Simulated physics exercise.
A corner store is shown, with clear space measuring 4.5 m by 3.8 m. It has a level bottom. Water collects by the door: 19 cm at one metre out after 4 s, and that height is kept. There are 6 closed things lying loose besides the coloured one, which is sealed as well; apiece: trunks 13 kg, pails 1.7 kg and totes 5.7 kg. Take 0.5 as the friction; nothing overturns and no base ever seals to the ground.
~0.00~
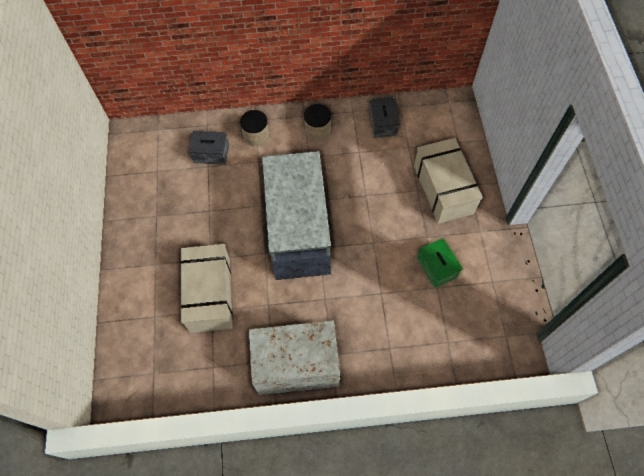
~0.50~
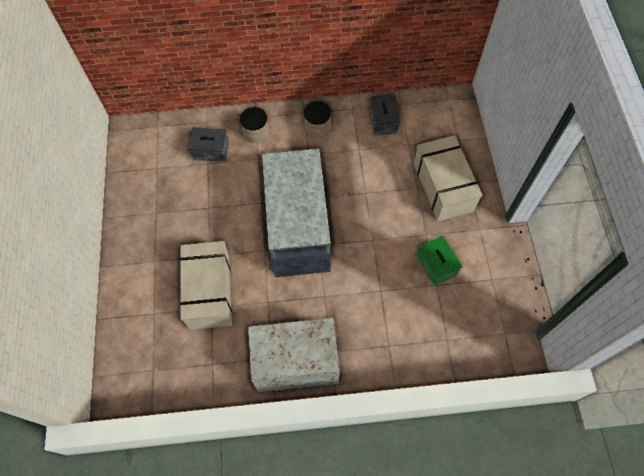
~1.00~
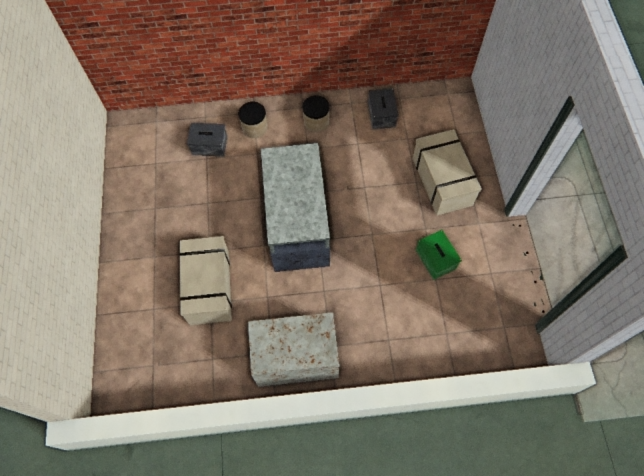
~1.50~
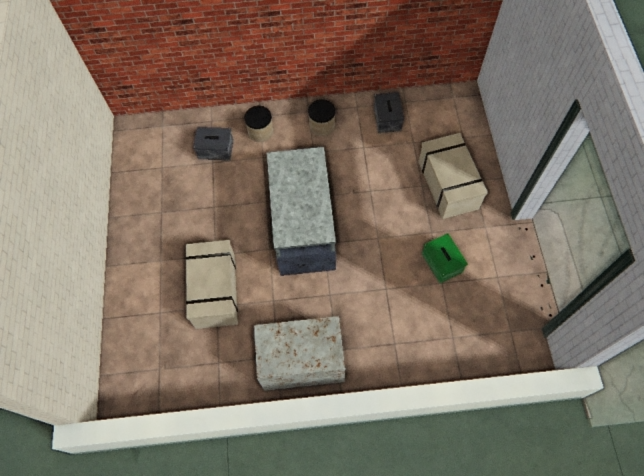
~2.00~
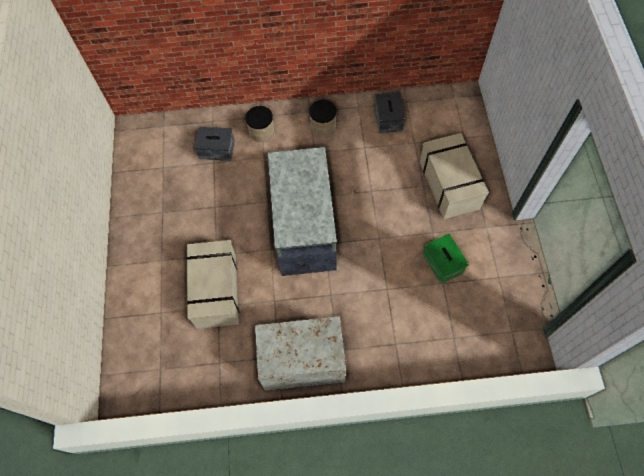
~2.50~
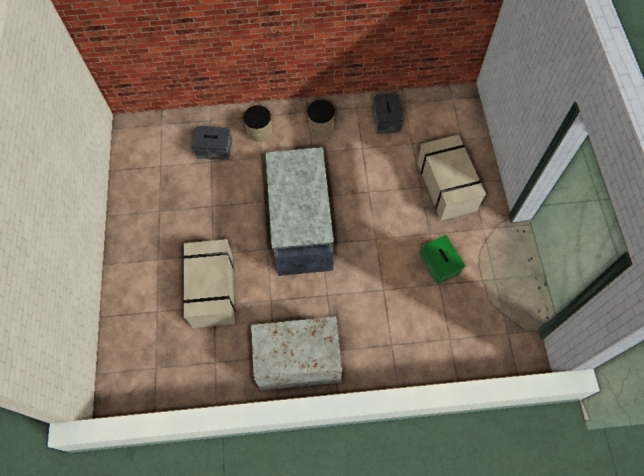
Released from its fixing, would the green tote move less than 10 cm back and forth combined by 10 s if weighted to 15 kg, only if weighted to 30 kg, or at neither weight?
Prediction: Only the greater amount steadies it.
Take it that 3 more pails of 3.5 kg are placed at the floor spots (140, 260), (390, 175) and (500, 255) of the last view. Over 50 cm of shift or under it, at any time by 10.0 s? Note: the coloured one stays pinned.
Spot one stays inside, spot two crosses the limit, spot three crosses the limit.
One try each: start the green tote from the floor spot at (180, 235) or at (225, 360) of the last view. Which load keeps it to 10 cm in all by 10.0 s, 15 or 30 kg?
For the first start the lighter one suffices; for the second the lighter one suffices.
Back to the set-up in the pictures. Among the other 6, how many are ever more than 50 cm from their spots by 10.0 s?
It works out to 5.
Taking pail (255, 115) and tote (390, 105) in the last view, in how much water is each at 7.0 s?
First about 2 cm, second about 2 cm.
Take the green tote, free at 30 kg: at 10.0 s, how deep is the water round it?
9 cm, roughly.
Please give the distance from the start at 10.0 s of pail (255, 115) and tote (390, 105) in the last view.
150 cm and 100 cm respectively.
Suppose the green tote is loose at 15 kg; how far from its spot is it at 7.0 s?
About 60 cm.
After 3.5 s the green tote would be 0 cm from its start with 15 kg and 0 cm from its start with 30 kg; 5 cm of water round it then.
After 4.5 s the green tote would be 15 cm from its start with 15 kg and 0 cm from its start with 30 kg; 8 cm of water round it then.
After 7.0 s the green tote would be 64 cm from its start with 15 kg and 0 cm from its start with 30 kg; 8 cm of water round it then.
After 10.0 s the green tote would be 121 cm from its start with 15 kg and 0 cm from its start with 30 kg; 9 cm of water round it then.
